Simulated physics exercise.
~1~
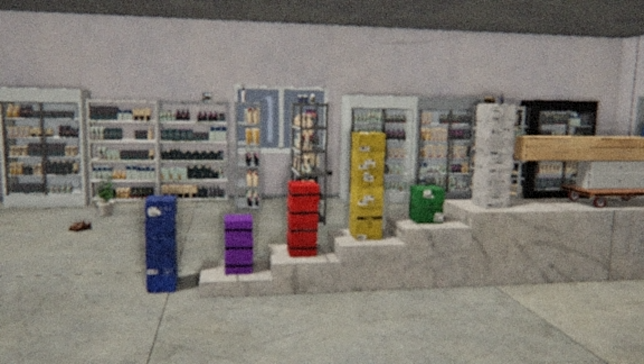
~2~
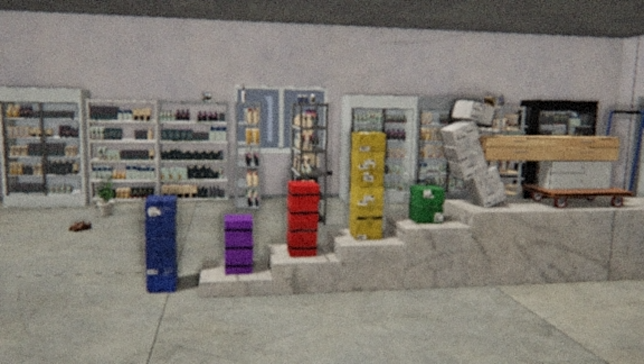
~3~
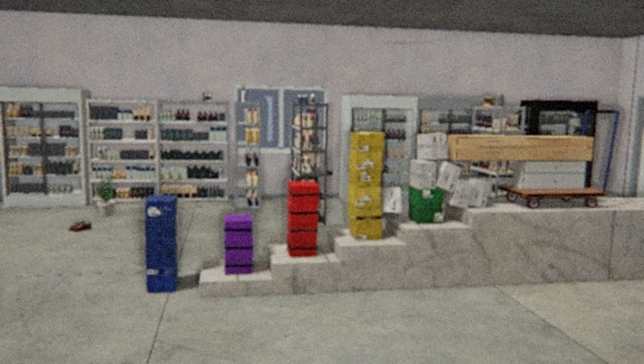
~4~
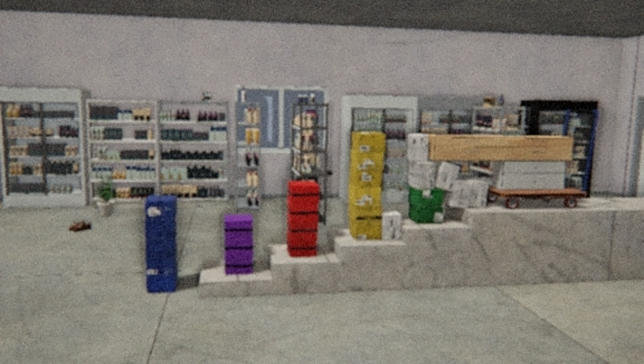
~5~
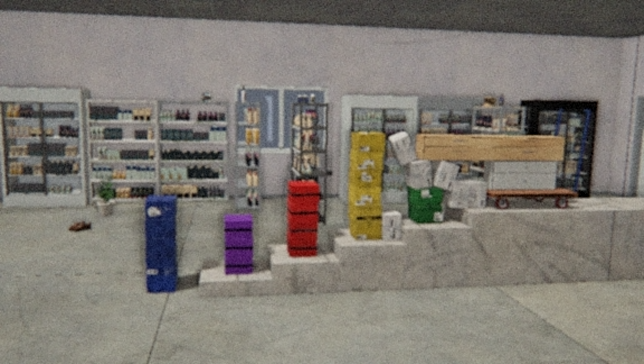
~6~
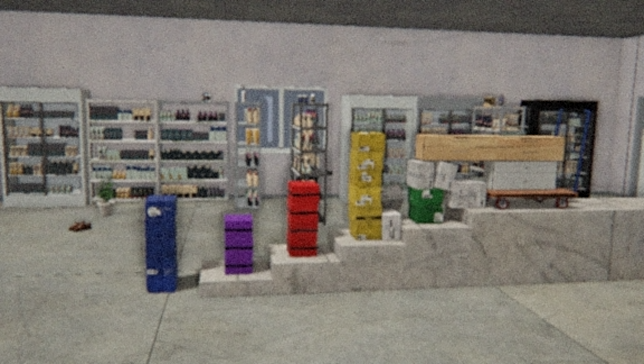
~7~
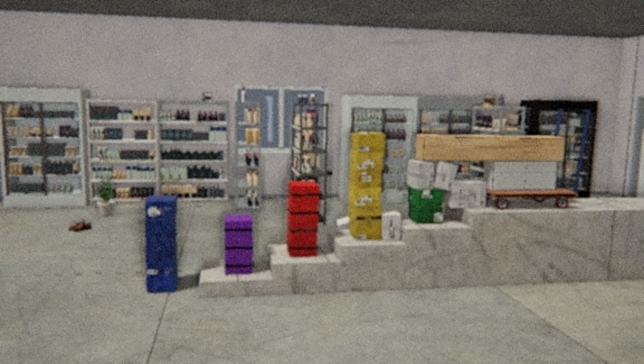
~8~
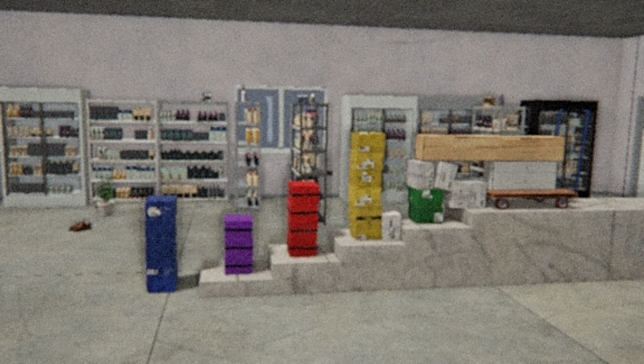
A trolley carrying a long wooden case rolls left into a column of pale parcels on the top step, toppling it onto the green parcels below. The pale pieces settle around the green stack, while the yellow, red, purple and blue columns stay standing and the trolley stops.
